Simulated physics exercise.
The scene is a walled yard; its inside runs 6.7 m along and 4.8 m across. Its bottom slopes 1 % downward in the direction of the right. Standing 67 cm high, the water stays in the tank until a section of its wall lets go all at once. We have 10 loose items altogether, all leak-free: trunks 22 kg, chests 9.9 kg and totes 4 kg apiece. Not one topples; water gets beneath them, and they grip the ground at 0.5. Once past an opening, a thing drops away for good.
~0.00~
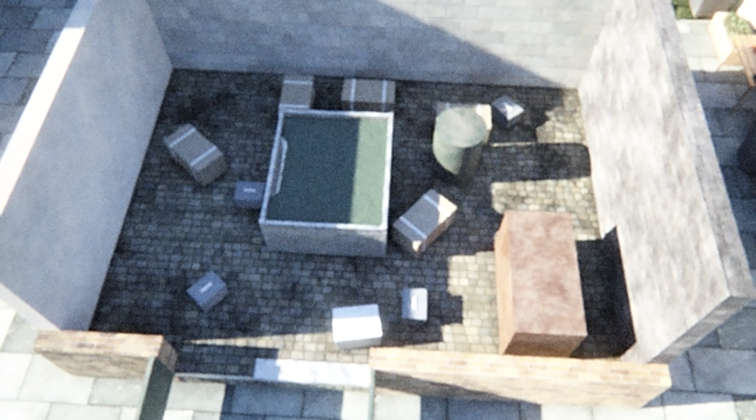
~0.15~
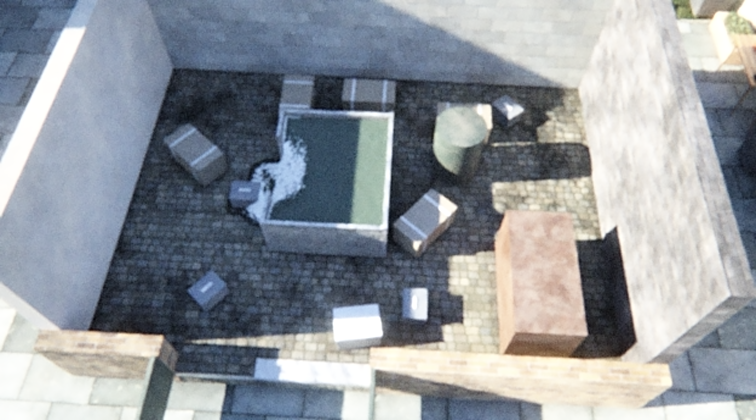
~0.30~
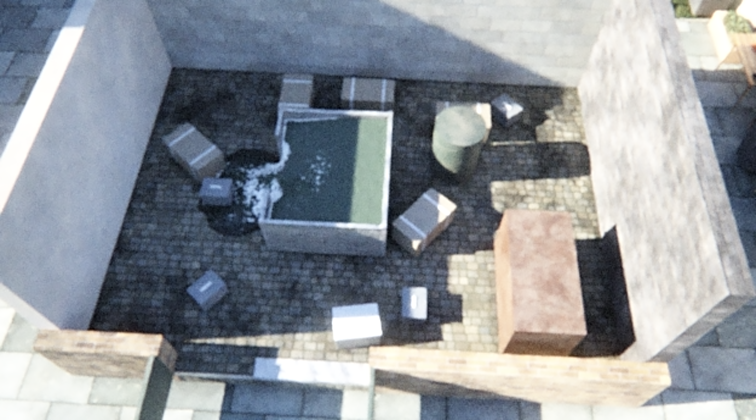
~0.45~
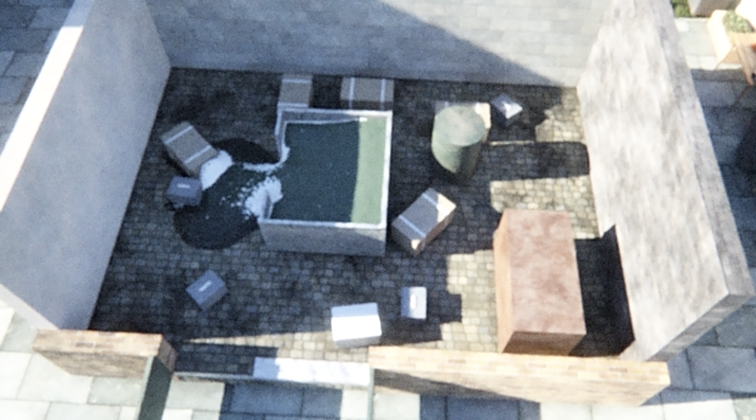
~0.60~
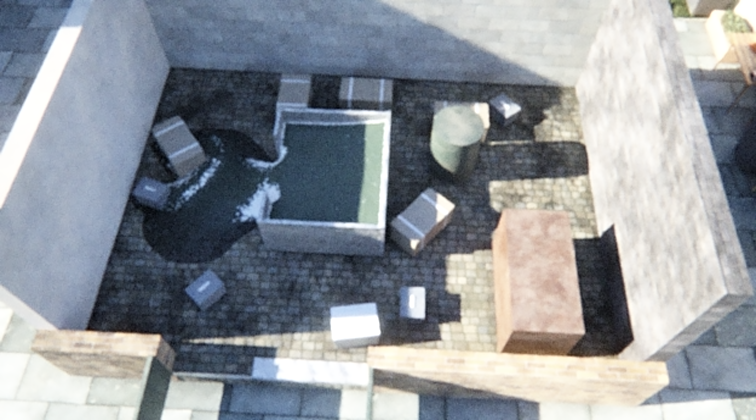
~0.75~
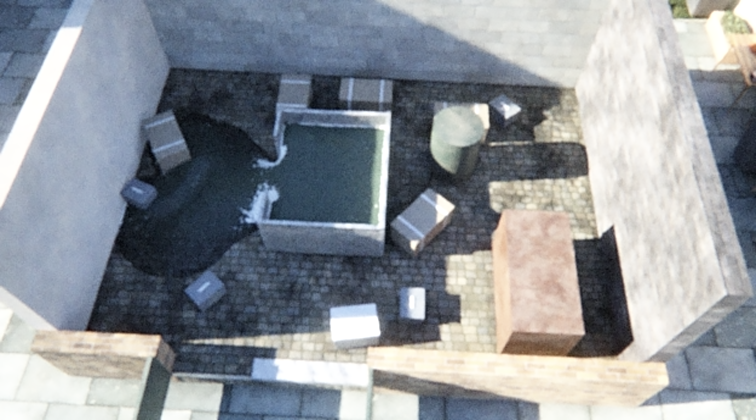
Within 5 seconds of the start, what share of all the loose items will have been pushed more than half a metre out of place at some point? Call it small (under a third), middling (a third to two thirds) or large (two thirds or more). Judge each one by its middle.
Middling, a third to two thirds.
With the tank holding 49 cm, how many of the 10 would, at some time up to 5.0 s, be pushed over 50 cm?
The answer would then be 3.
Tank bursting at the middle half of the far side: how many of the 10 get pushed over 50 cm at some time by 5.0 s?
Result: 3 of them.
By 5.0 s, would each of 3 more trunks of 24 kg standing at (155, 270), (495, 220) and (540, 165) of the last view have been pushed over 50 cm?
Taking them one by one: It goes beyond, then it stays within, then it stays within.
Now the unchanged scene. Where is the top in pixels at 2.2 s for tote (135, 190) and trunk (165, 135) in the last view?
About (100, 290) for the first and (173, 81) for the second.
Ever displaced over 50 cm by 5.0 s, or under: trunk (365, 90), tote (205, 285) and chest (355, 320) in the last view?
First falling below it, second exceeding it, third exceeding it.
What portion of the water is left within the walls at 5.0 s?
96 % or so.
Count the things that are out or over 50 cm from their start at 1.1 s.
By then the count is 2.
After 1.1 s 2 of 10 are over 50 cm from their spots; 1 afloat.
After 2.2 s 2 of 10 are over 50 cm from their spots; 2 afloat.
After 3.5 s 2 of 10 are over 50 cm from their spots; 2 afloat.
After 5.0 s 5 of 10 are over 50 cm from their spots, and 5 have been at some point; 2 afloat.
